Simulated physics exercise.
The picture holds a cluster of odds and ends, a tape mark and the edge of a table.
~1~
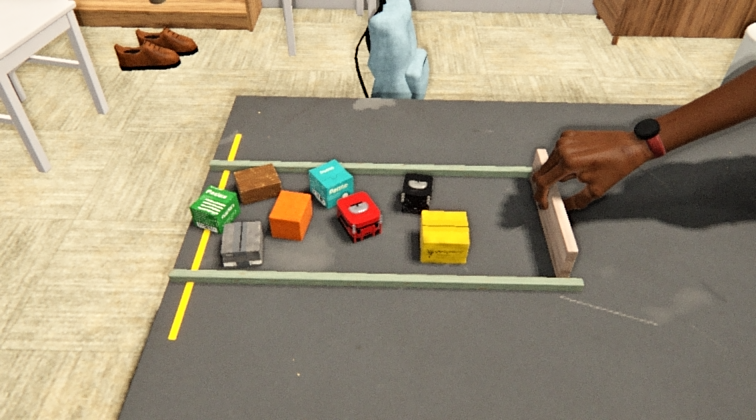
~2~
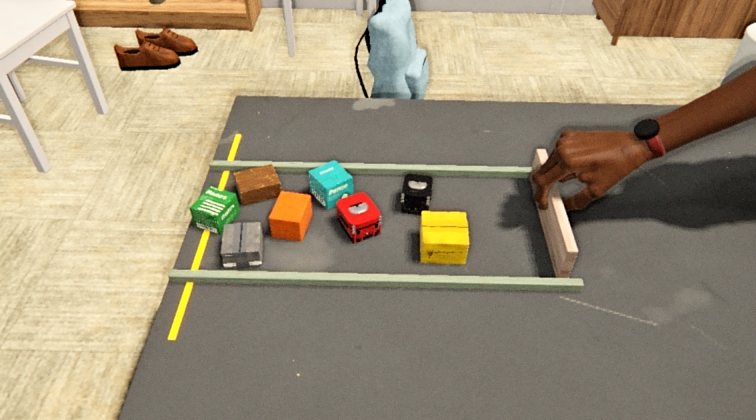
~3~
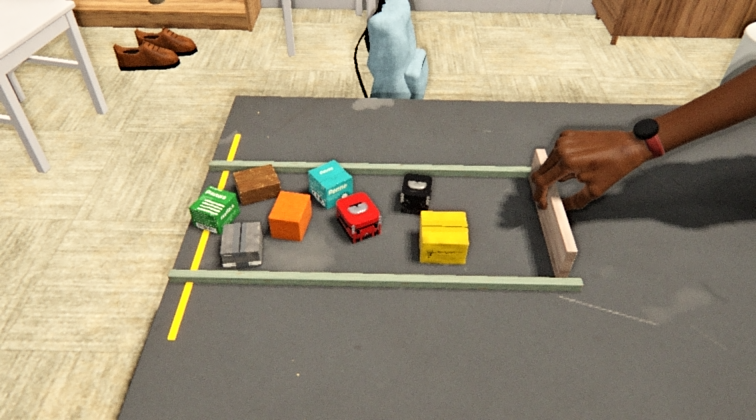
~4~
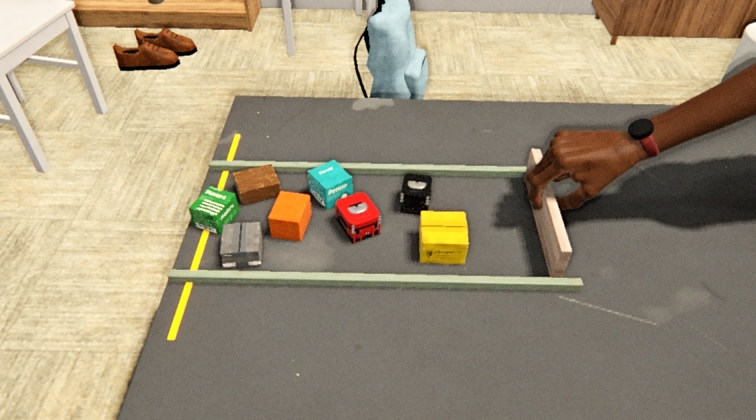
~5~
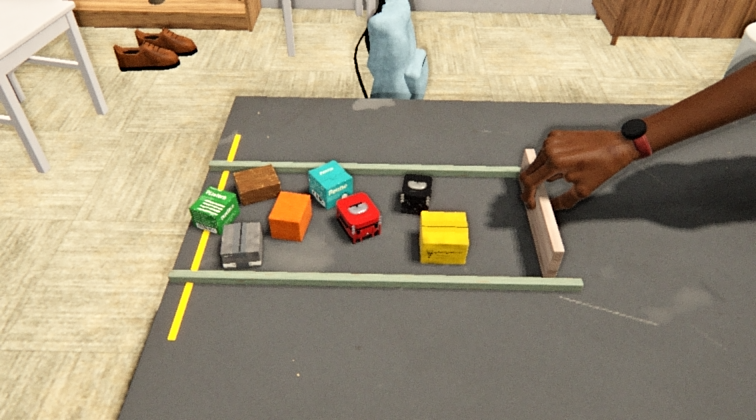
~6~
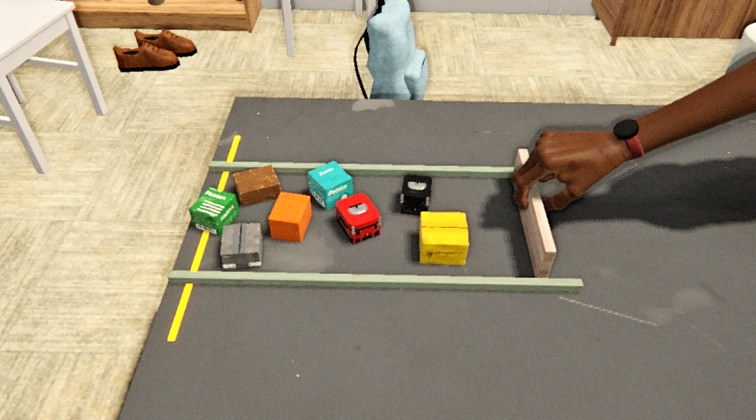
A hand slid a wooden board slightly left between two pale green rails, toward a group of small coloured boxes and blocks near a yellow tape line, while the objects stayed still.
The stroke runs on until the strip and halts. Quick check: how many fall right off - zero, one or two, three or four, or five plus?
Five plus.
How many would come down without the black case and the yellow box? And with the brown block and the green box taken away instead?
3 and 4.
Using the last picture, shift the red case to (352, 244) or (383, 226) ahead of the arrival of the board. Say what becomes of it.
Gone; Gone.
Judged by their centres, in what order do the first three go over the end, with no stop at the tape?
Listed earliest first, they are the green box, then the brown block, then the orange block.
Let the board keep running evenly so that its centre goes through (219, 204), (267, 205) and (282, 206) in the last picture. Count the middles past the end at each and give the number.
6, 2 and 1.
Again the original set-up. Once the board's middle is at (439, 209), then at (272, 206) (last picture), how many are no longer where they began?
Note: First position 1; second position 8.
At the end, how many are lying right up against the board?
Well, it touches 2.
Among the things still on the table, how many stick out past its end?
I count 2 overhanging.
Soon after, none off yet; green box at rest near (215, 211); brown block at rest near (257, 185); grey box at rest near (242, 246).
Then, one off so far; green box falling near (206, 373); brown block tipped a little near (191, 176); grey box moved about its own width near (183, 250).
At rest, the number that fall off is five or more; fallen, red case, turquoise box, orange block, grey box, brown block and green box.
